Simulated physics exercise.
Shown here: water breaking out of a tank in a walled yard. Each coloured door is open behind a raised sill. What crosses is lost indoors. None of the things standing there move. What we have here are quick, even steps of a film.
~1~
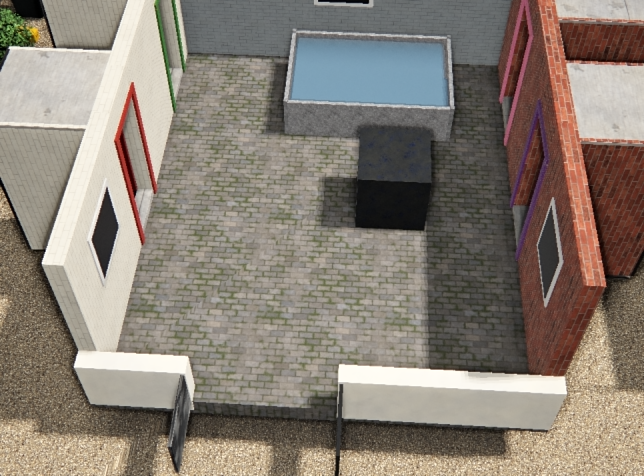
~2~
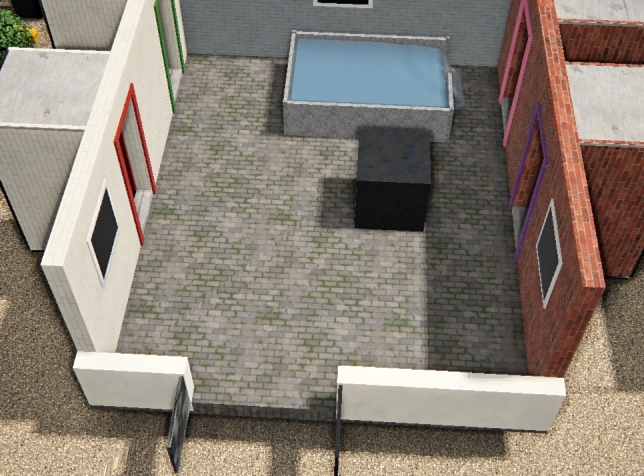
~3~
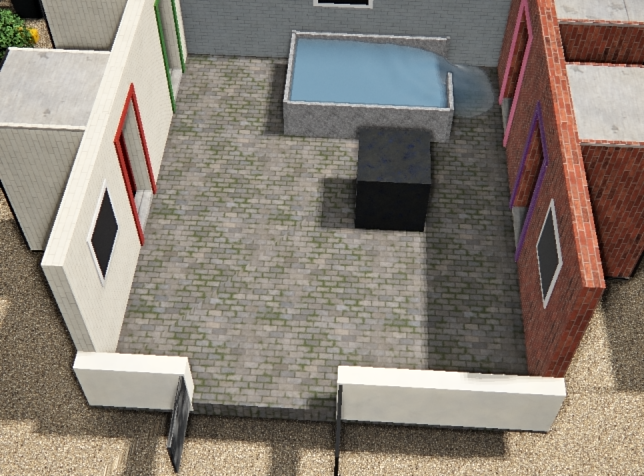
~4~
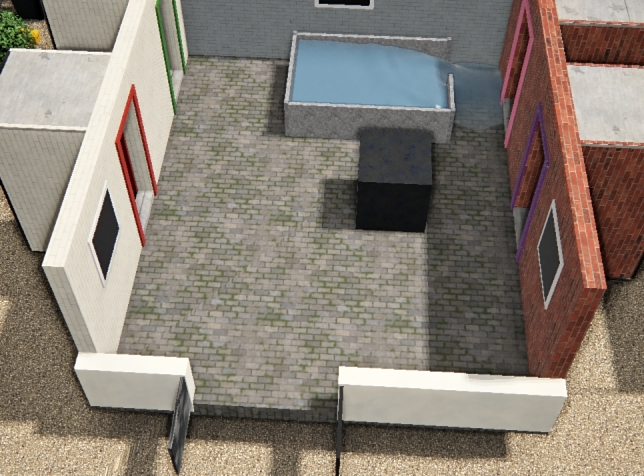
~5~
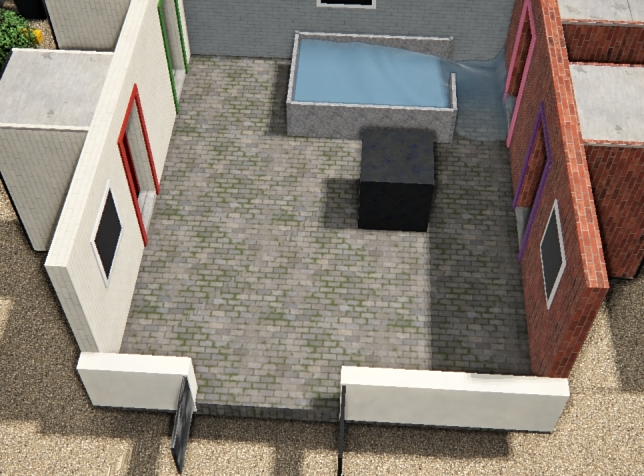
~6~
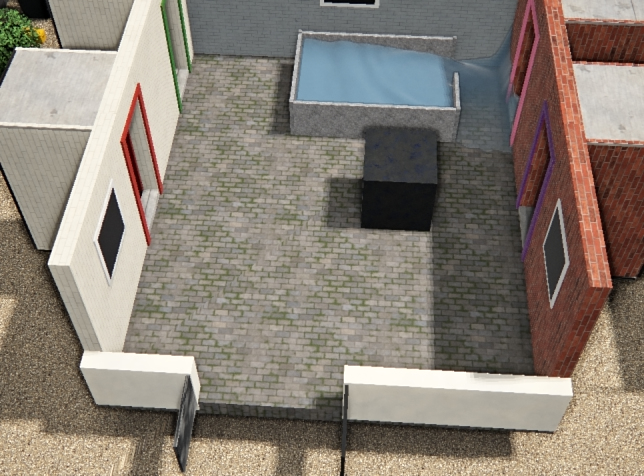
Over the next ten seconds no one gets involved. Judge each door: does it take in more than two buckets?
My prediction: Green door: Not beyond two buckets; red door: Not beyond two buckets; pink door: Beyond two buckets; purple door: Not beyond two buckets.
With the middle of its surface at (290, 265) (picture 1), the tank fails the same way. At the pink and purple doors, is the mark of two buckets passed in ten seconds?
I'd say the pink door stops short while the purple door overshoots.
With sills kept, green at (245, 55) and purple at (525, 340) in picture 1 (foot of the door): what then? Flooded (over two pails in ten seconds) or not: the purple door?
What follows is that the purple door gets beyond it.
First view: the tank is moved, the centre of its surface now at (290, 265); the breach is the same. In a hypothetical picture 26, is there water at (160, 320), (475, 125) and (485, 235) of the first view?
Parched, soaked, soaked.
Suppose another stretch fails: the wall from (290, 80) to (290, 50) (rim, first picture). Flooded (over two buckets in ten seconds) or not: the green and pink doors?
The green door exceeds the limit and the pink door remains below.
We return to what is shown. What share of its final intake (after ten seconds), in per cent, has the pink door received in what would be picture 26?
Roughly 75 per cent.
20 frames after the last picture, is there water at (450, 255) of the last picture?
My call: Swamped.
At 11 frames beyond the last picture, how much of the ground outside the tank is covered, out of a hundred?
About 20 percent.
A moment on, water covers 10 % of the floor; the green door not reached, the red door not reached, the pink door under two buckets in, the purple door not reached.
Next, water covers 20 % of the floor; the green door not reached, the red door not reached, the pink door over two buckets in, the purple door wet at the sill, nothing in.
Then, water covers 40 % of the floor; the green door wet at the sill, nothing in, the red door not reached, the pink door far over two buckets in, the purple door wet at the sill, nothing in.
Later, water covers 75 % of the floor; the green door wet at the sill, nothing in, the red door wet at the sill, nothing in, the pink door far over two buckets in, the purple door wet at the sill, nothing in.
In the end, water covers 90 % of the floor; the green door wet at the sill, nothing in, the red door wet at the sill, nothing in, the pink door far over two buckets in, the purple door wet at the sill, nothing in.
